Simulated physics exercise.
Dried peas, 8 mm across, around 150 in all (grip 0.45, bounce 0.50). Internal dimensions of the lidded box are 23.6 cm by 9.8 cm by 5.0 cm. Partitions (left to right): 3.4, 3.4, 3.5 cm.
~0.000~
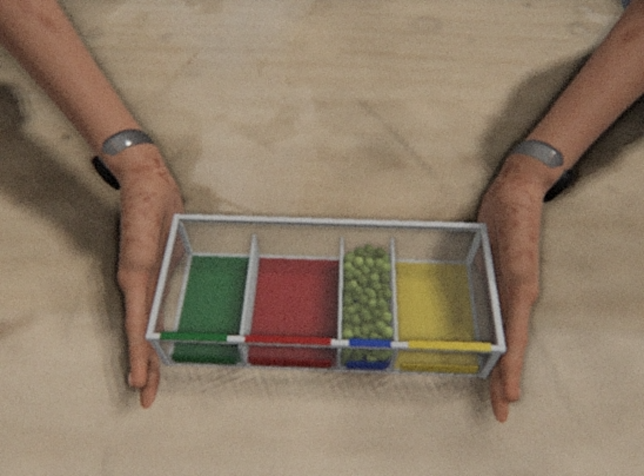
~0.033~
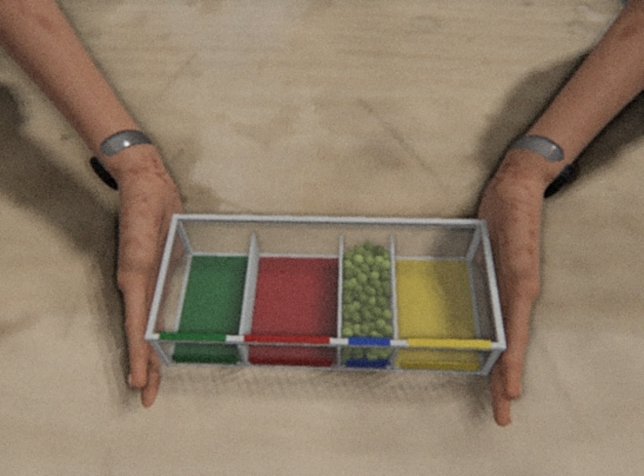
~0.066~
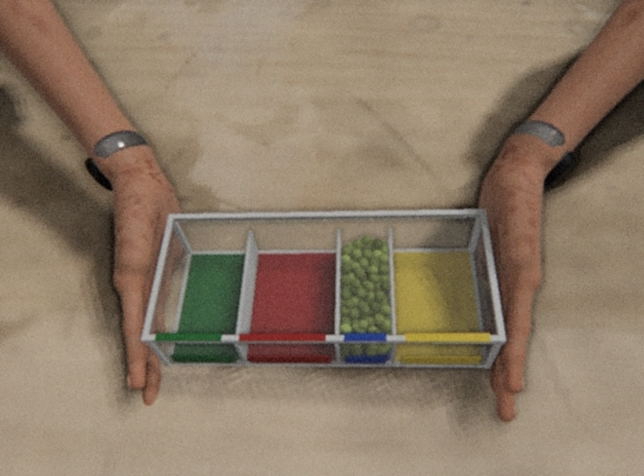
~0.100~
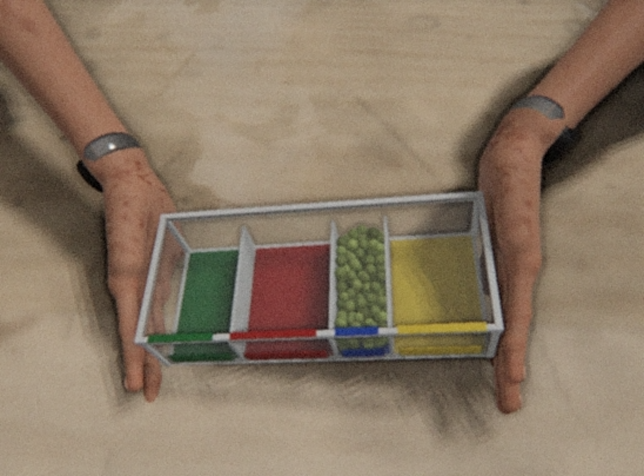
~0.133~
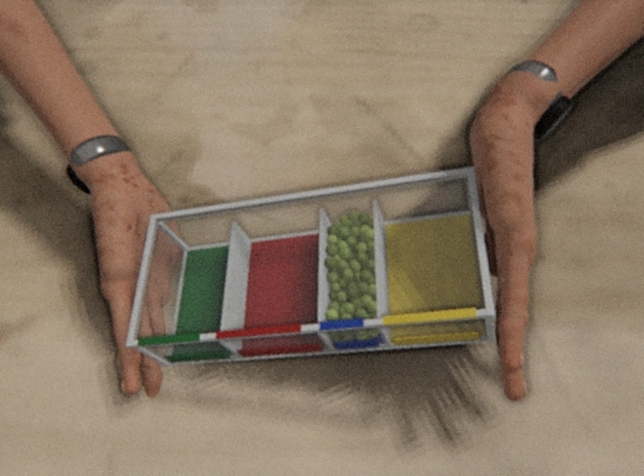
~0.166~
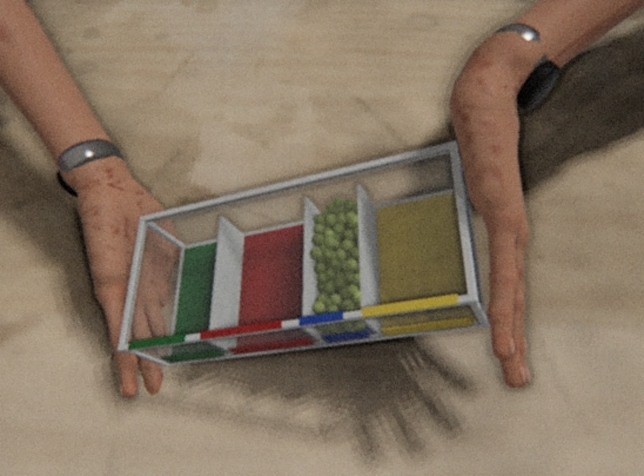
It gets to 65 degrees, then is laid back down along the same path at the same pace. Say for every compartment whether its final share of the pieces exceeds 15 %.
Red: Exceeds, blue: Exceeds, green: Does not exceed, yellow: Does not exceed.
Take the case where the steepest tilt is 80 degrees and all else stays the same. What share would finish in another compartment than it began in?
About 35 per cent.
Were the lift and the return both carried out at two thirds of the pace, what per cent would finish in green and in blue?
My answer: Green gets 5 %, while blue gets 80 %.
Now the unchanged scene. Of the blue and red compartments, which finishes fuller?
That would be the blue compartment.
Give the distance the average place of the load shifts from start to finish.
I'd put it at close to 2.5 cm.
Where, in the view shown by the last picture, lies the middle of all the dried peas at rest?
Roughly (356, 322).
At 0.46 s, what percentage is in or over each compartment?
Red 15, blue 85, green 0, yellow 0.
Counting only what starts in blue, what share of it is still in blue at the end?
Around 80 per cent of it.
After 0.46 s, tilt 62 degrees; red 15 %, blue 85 %.
Then, at 0.65 s, tilt 23 degrees; red 20 %, blue 75 %, green 5 %.
Then, at 0.96 s, tilt 0 degrees; red 20 %, blue 75 %, green 5 %.
By 1.3 s all is still; red 20 %, blue 75 %, green 5 %, yellow 0 %.
